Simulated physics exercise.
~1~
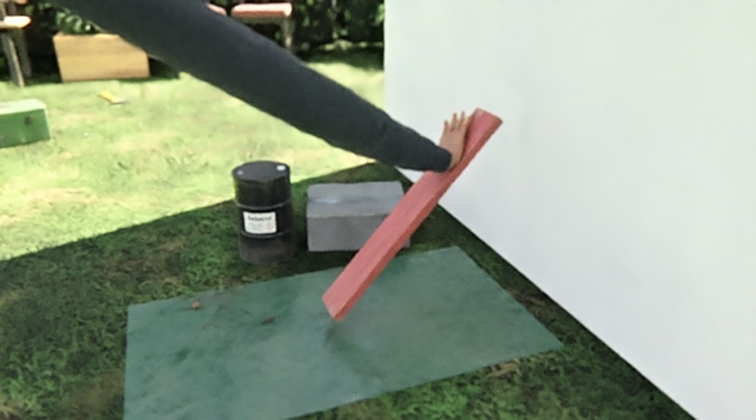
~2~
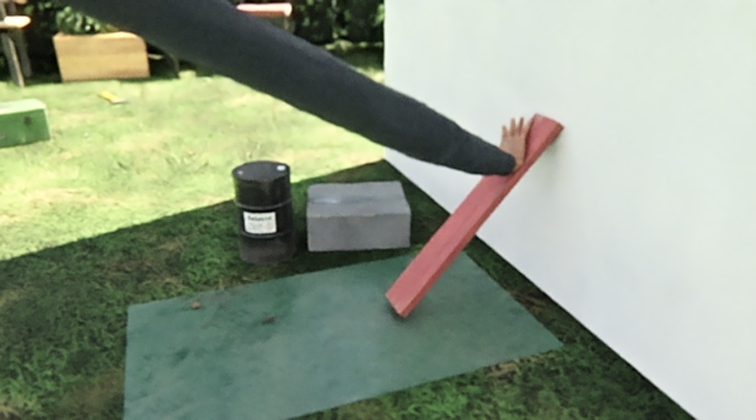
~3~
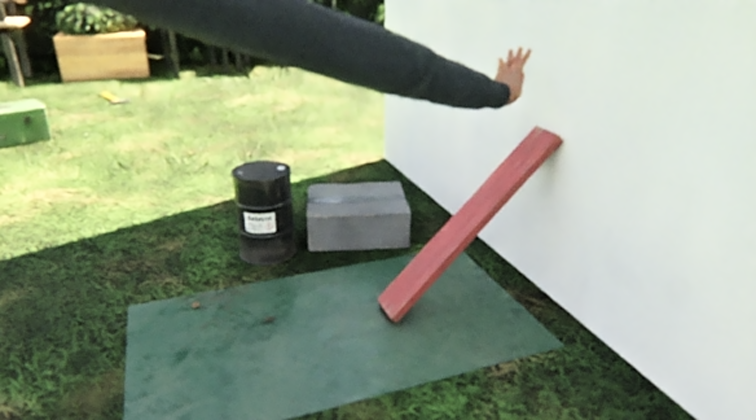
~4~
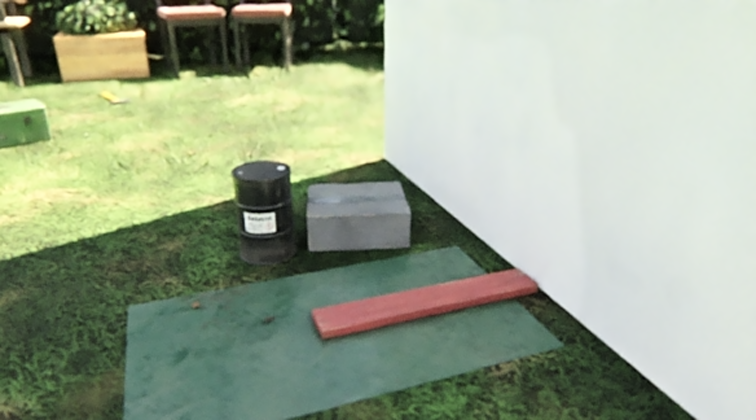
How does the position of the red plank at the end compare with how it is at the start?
At the start the red plank is tilted up in a leaning position with a hand on it, while at the end it lies on its side on the floor.
